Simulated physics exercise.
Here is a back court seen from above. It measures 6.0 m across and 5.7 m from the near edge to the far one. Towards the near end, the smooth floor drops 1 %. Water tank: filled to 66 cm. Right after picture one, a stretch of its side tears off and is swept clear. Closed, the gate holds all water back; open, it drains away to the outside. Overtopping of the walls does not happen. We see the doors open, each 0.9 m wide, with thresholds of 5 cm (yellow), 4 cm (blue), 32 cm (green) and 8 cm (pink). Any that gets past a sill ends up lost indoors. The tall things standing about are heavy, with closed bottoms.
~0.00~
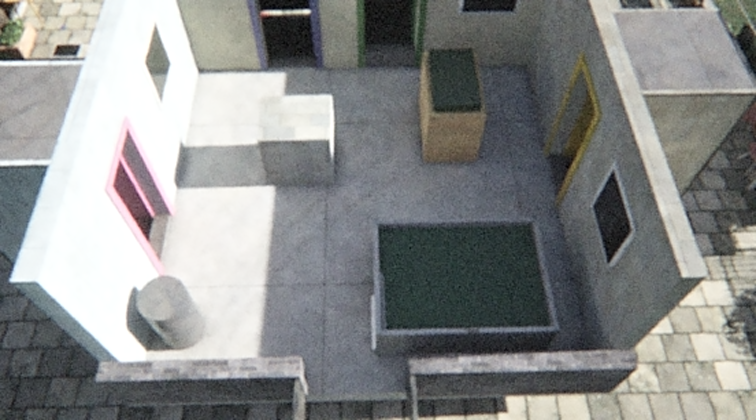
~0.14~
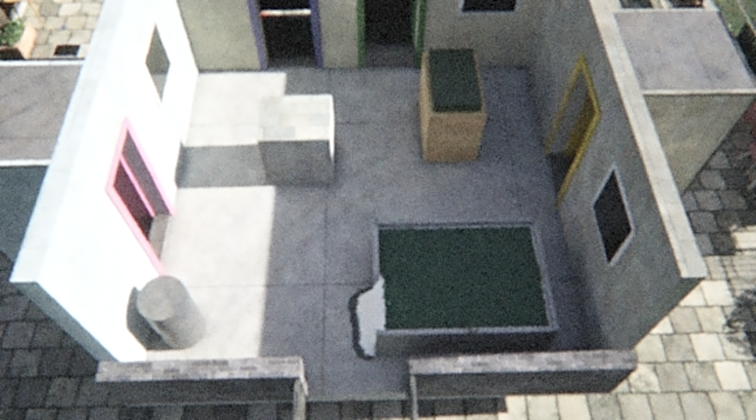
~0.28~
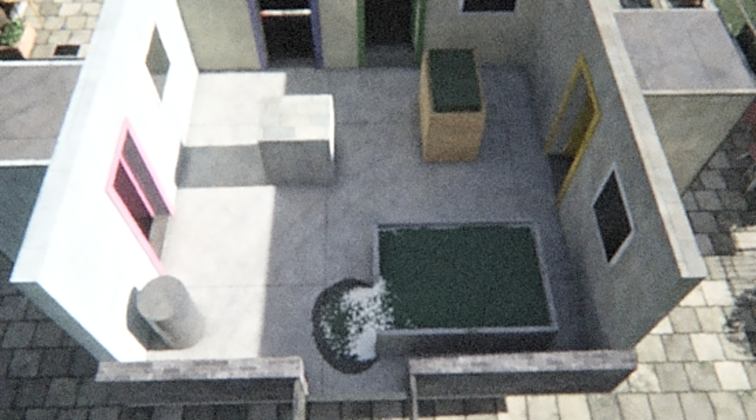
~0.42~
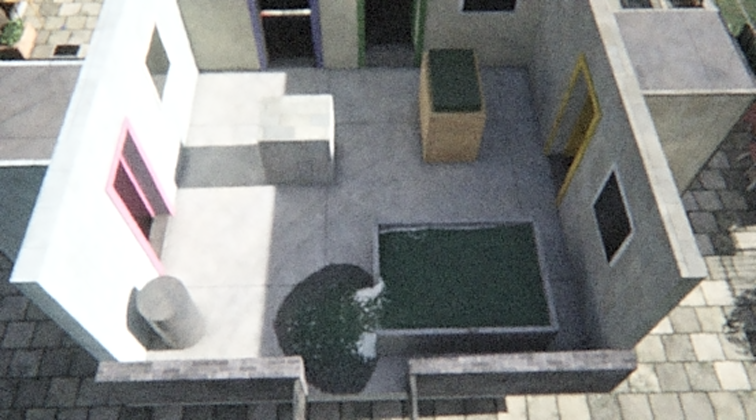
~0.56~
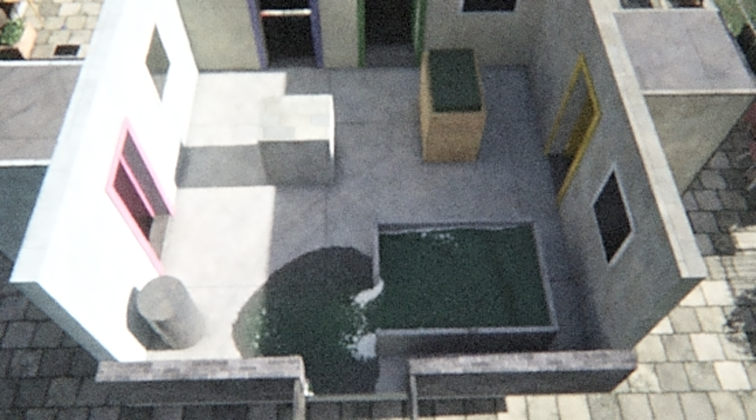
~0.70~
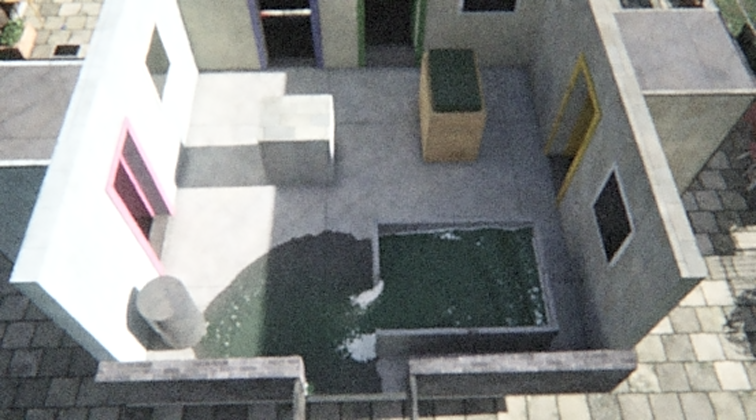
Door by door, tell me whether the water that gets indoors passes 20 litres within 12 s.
Result: The yellow door will hold enough water back, the blue door will not hold enough water back, the green door will hold enough water back, the pink door will not hold enough water back.
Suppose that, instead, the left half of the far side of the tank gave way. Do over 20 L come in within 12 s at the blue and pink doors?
Here's how it goes: Blue exceeds it, pink falls short.
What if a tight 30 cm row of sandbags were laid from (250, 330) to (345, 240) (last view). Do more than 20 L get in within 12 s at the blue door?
Result at blue: Limit broken.
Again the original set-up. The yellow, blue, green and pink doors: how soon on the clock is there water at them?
So yellow at 8.5 s, blue at 3.8 s, green at 5.0 s, and pink at 1.3 s.
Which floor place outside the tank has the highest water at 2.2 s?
It's at about (143, 380) in the last picture.
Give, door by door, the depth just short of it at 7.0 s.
You'd see yellow at 0 cm, blue at 9 cm, green at 4 cm and pink at 9 cm.
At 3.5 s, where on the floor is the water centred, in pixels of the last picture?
Its balance point lies near (339, 277).
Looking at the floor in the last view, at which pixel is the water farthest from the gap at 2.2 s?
That would be close to (183, 159).
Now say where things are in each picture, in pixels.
The water tank at (460, 275) is whole and still, 66 cm deep, in the first frame.
Water pours out at (380, 316) and has run 0.5 m, to (362, 295); typically 9 cm deep outside, 66 cm at the water tank's back, in the second frame.
Water pours out at (380, 318) and has run 0.9 m, to (320, 307); typically 10 cm deep outside, 66 cm at the water tank's back, in the third frame.
The front is at (285, 312), 1.3 m from the gap at (380, 318); 1.7 m2 of floor is under water; 66 cm left at the back of the water tank, in the fourth frame.
The front is at (239, 334), 1.9 m from the gap at (380, 318); 2.9 m2 of floor is under water; 65 cm left at the back of the water tank, in the fifth frame.
The front is at (198, 343), 2.5 m from the gap at (380, 318); 3.9 m2 of floor is under water; 60 cm left at the back of the water tank, in the sixth frame.
After 1.4 s water covers 20 % of the floor and is deepest (48 cm) near (143, 380); yellow door not reached, blue door not reached, green door not reached, pink door 9 cm at the sill, 0 L in.
After 2.2 s water covers 25 % of the floor and is deepest (47 cm) near (143, 380); yellow door not reached, blue door not reached, green door not reached, pink door 19 cm at the sill, 26 L in.
After 3.5 s water covers 40 % of the floor and is deepest (28 cm) near (143, 380); yellow door not reached, blue door not reached, green door not reached, pink door 13 cm at the sill, 73 L in.
After 7.0 s water covers 70 % of the floor and is deepest (14 cm) near (189, 125); yellow door not reached, blue door 9 cm at the sill, 53 L in, green door 4 cm at the sill, 0 L in, pink door 9 cm at the sill, 102 L in.
After 12.0 s water covers 90 % of the floor and is deepest (9 cm) near (434, 242); yellow door 4 cm at the sill, 0 L in, blue door 5 cm at the sill, 84 L in, green door 3 cm at the sill, 0 L in, pink door 7 cm at the sill, 103 L in.
